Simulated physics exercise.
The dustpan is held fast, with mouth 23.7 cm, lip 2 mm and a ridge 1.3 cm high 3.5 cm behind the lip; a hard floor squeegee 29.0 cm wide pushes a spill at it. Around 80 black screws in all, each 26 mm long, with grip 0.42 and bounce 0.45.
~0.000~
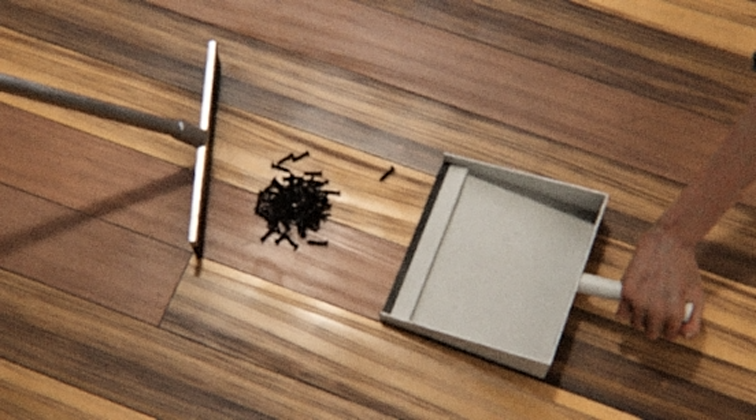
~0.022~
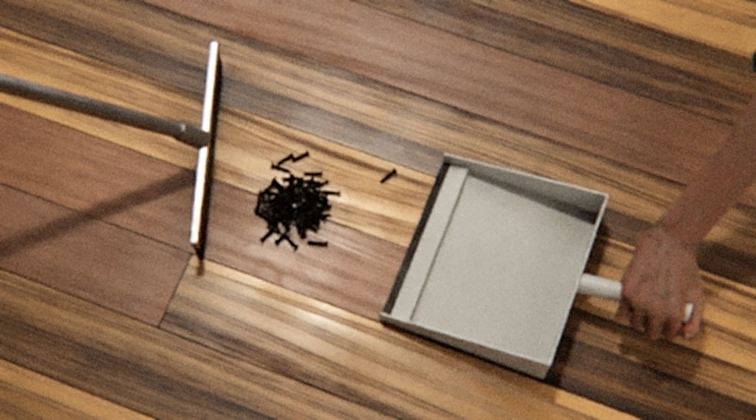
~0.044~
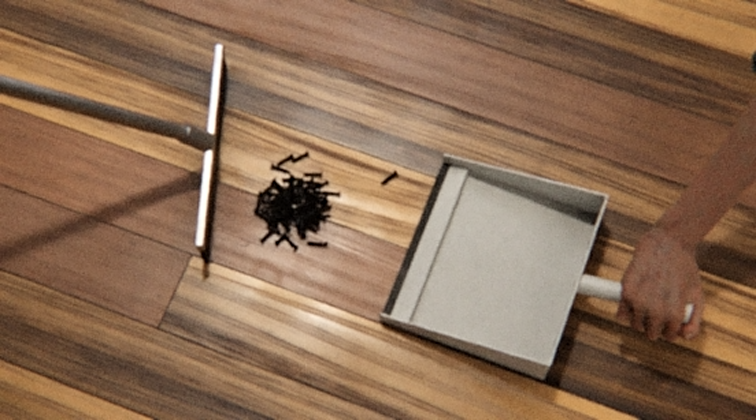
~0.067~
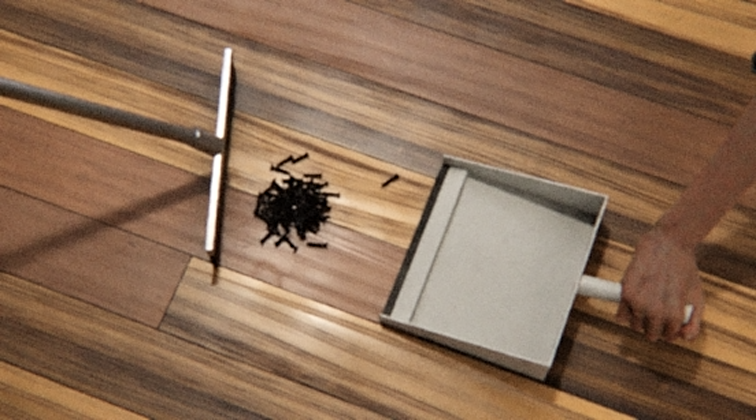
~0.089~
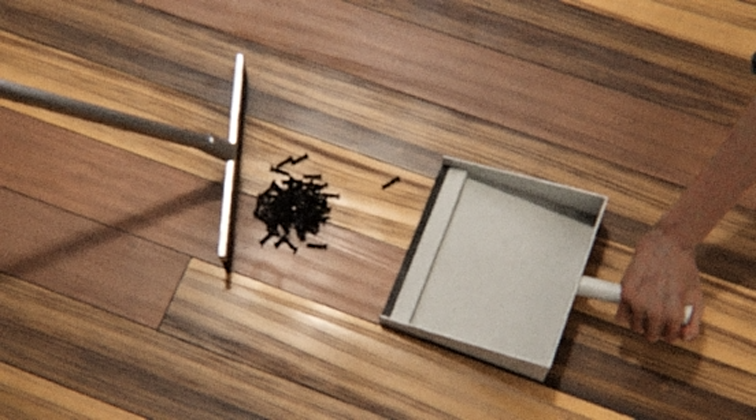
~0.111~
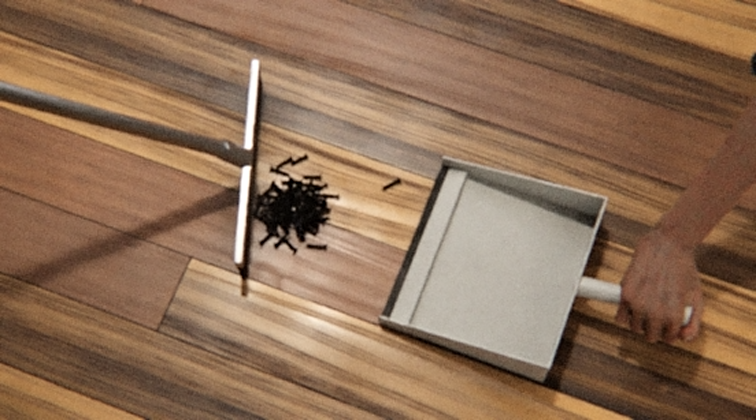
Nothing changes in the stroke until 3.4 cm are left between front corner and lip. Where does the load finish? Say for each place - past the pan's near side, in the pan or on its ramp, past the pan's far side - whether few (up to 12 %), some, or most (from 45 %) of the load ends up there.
Past the pan's near side: Few, in the pan or on its ramp: Some, past the pan's far side: Few.
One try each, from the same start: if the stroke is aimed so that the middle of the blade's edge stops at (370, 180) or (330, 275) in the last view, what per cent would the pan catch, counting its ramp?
The two tries give about 25 and 5 percent.
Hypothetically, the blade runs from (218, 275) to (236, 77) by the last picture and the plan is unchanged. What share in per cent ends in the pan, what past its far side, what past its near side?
That ends as pan 0, far 0, and near 5.
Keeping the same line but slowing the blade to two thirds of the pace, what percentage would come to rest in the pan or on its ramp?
I'd put it at close to 5 per cent.
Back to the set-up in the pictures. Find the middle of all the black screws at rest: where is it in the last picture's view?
Somewhere near (410, 219) in the last picture.
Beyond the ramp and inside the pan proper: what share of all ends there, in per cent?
I'd put it near 5 per cent.
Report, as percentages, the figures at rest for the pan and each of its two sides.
In per cent - near side 0, pan 15, far side 0.
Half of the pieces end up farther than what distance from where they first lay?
Near 16 cm.
Then, at 0.20 s, middle of the blade 14 cm from the lip; 0 % over the lip, far side 0 %, near side 0 %.
After 0.26 s, middle of the blade 9 cm from the lip; 0 % over the lip, far side 0 %, near side 0 %.
After 0.45 s, middle of the blade 8 cm from the lip; 20 % over the lip, far side 0 %, near side 0 %.
In the end, at 1.2 s, near side 0 %, pan 15 %, far side 0 %, in front of the lip or behind the blade 80 %.
